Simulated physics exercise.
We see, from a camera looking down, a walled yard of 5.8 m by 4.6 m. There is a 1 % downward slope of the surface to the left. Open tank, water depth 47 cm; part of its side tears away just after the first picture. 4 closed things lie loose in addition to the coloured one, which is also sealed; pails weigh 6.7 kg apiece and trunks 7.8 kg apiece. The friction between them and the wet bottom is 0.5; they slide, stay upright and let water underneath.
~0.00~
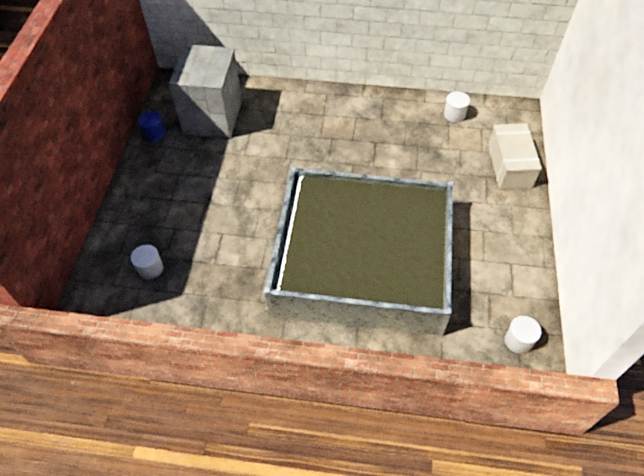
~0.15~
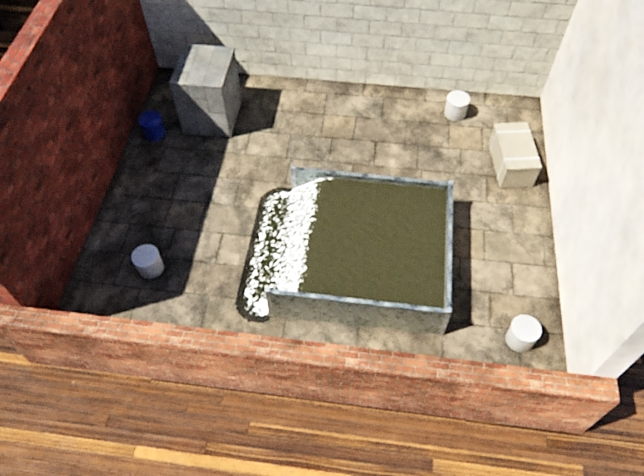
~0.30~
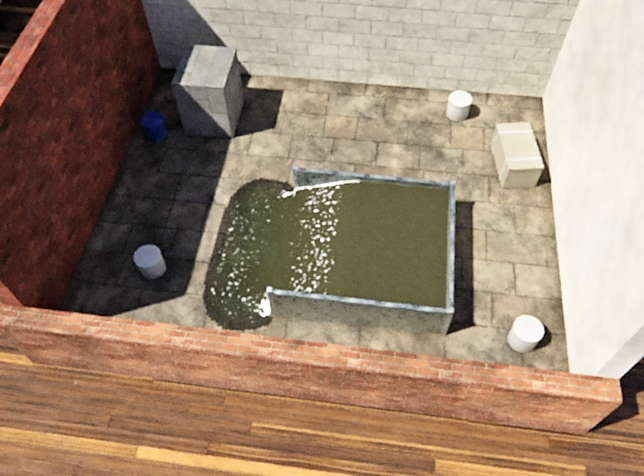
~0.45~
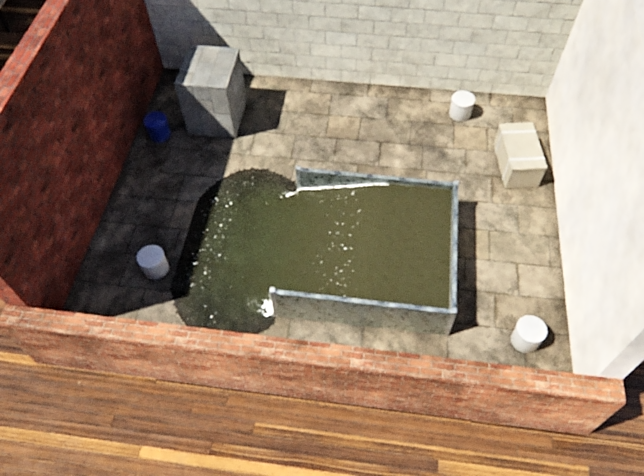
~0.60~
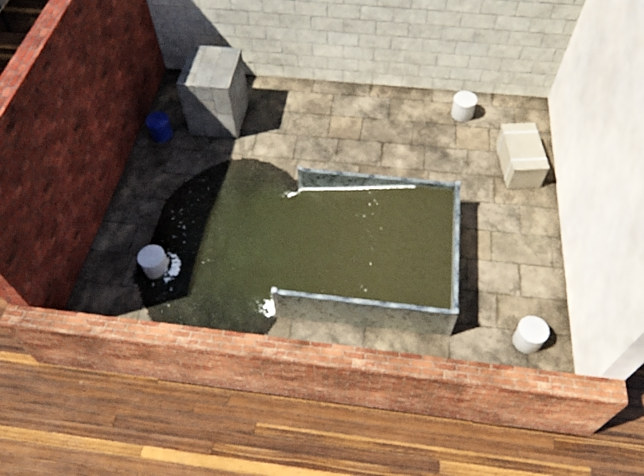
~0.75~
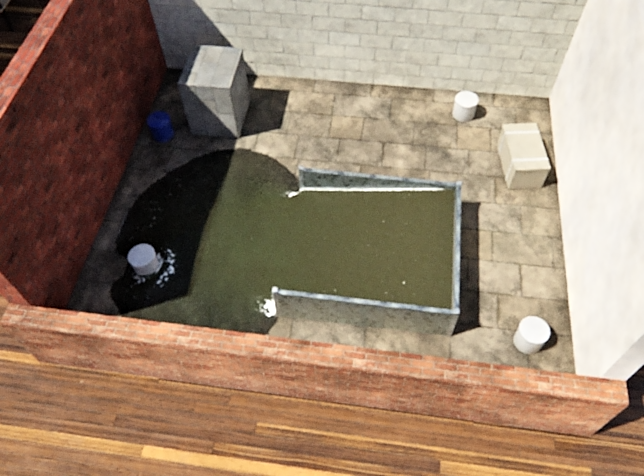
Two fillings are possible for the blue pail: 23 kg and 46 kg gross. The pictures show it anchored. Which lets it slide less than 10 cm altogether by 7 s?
Only the heavier option works.
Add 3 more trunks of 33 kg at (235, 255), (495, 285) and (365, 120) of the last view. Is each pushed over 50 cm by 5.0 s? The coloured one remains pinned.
One after another they come out beyond the mark, within the mark, within the mark.
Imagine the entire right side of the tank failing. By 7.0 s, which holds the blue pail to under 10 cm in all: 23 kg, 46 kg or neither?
Then the lighter mass suffices.
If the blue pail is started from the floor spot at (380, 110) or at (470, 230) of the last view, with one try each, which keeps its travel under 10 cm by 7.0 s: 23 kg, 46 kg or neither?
At the first place the small mass does it, and at the second the small mass does it.
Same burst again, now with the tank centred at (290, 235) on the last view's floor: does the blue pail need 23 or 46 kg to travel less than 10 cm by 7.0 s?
So then the heftier mass is needed.
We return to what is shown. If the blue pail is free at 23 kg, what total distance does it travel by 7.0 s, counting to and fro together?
About 80 cm.
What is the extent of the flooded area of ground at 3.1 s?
About 13 m2.
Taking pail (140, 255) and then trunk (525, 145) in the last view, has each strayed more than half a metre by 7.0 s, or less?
Result, in order - above threshold; below threshold.
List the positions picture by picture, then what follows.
The blue pail at (150, 119), on the bottom; 3.2 m2 under water; 0 of 5 have shifted, in the first picture.
The blue pail at (150, 119) rests on the ground; 4.0 m2 under water; 0 of 5 have shifted, in the second picture.
The blue pail at (152, 119) rests on the ground; 4.9 m2 under water; 0 of 5 have shifted, in the third picture.
The blue pail at (155, 120), on the bottom; water covers 6.0 m2; 0 of 5 have shifted, in the fourth picture.
The blue pail at (157, 120), on the bottom; water covers 7.3 m2; 0 of 5 have shifted, in the fifth picture.
The blue pail at (159, 120) rests on the ground; water covers 8.6 m2; 1 of 5 have shifted, in the sixth picture.
After 1.4 s the blue pail would be 0 cm from its start with 23 kg and 0 cm from its start with 46 kg; 3 cm of water round it then.
After 3.1 s the blue pail would be 66 cm from its start with 23 kg and 0 cm from its start with 46 kg; 14 cm of water round it then.
After 4.9 s the blue pail would be 85 cm from its start with 23 kg and 0 cm from its start with 46 kg; 11 cm of water round it then.
After 7.0 s the blue pail would be 85 cm from its start with 23 kg and 0 cm from its start with 46 kg; 9 cm of water round it then.
